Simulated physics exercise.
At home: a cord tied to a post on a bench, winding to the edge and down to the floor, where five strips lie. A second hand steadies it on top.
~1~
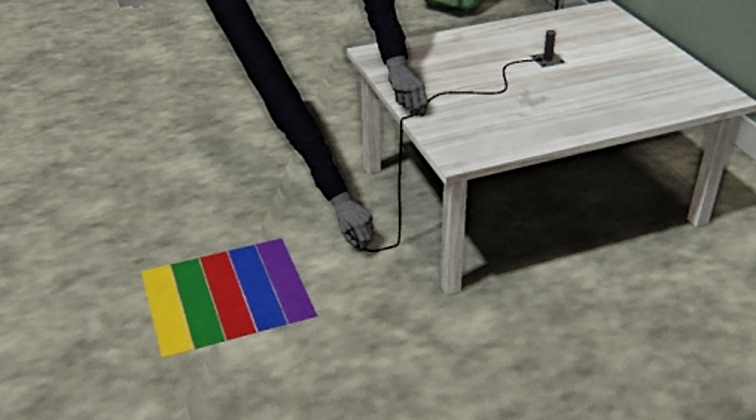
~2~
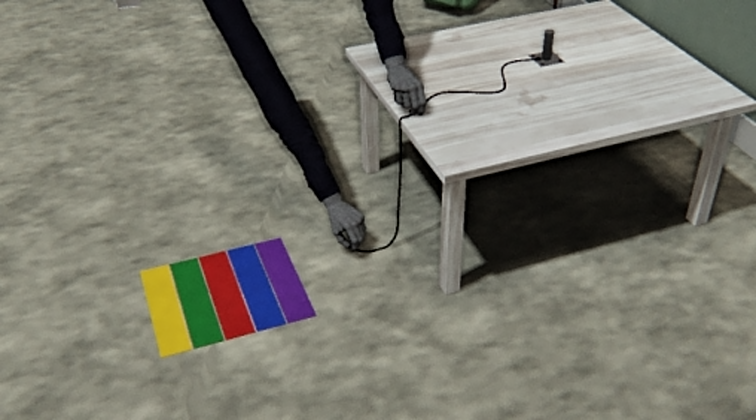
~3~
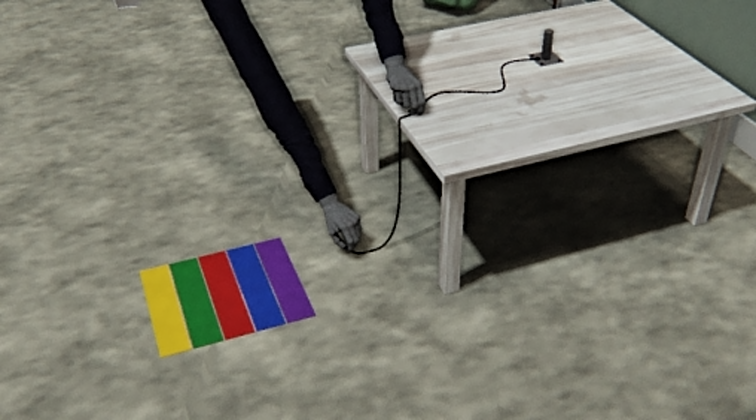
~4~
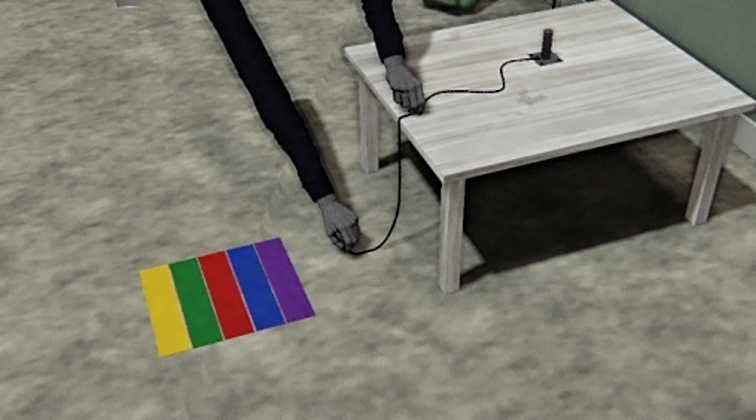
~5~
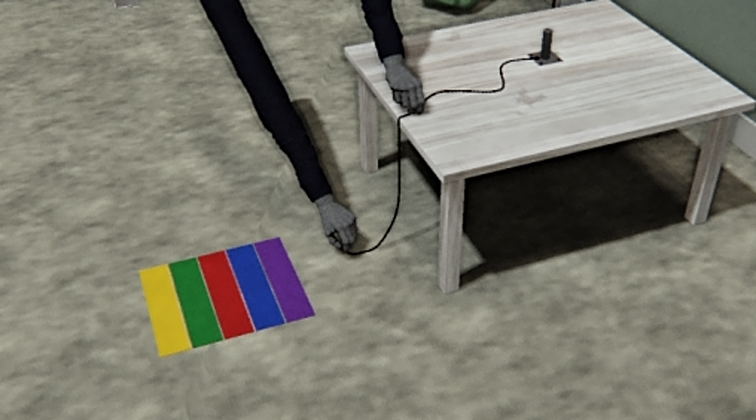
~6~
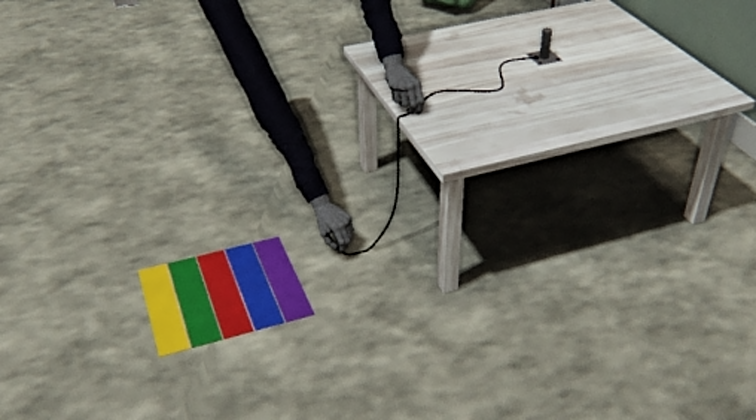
A hand holding the cord's end near the floor moves slightly left toward the coloured strips.
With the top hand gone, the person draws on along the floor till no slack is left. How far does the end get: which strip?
The end stops over the red strip.
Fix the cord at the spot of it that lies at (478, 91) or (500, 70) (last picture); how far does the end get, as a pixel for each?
Near (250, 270) and (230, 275).
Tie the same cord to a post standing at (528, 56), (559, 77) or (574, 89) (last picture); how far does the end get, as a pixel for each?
The places are (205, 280), (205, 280) and (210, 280).
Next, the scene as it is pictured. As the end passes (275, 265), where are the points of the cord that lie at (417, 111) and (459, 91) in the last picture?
At (391, 129), then (435, 97).
Soon after, end near (275, 265); over purple.
After that, end near (241, 274); over blue.
At the stop, end near (221, 279); over red. It gets as far as the red strip.
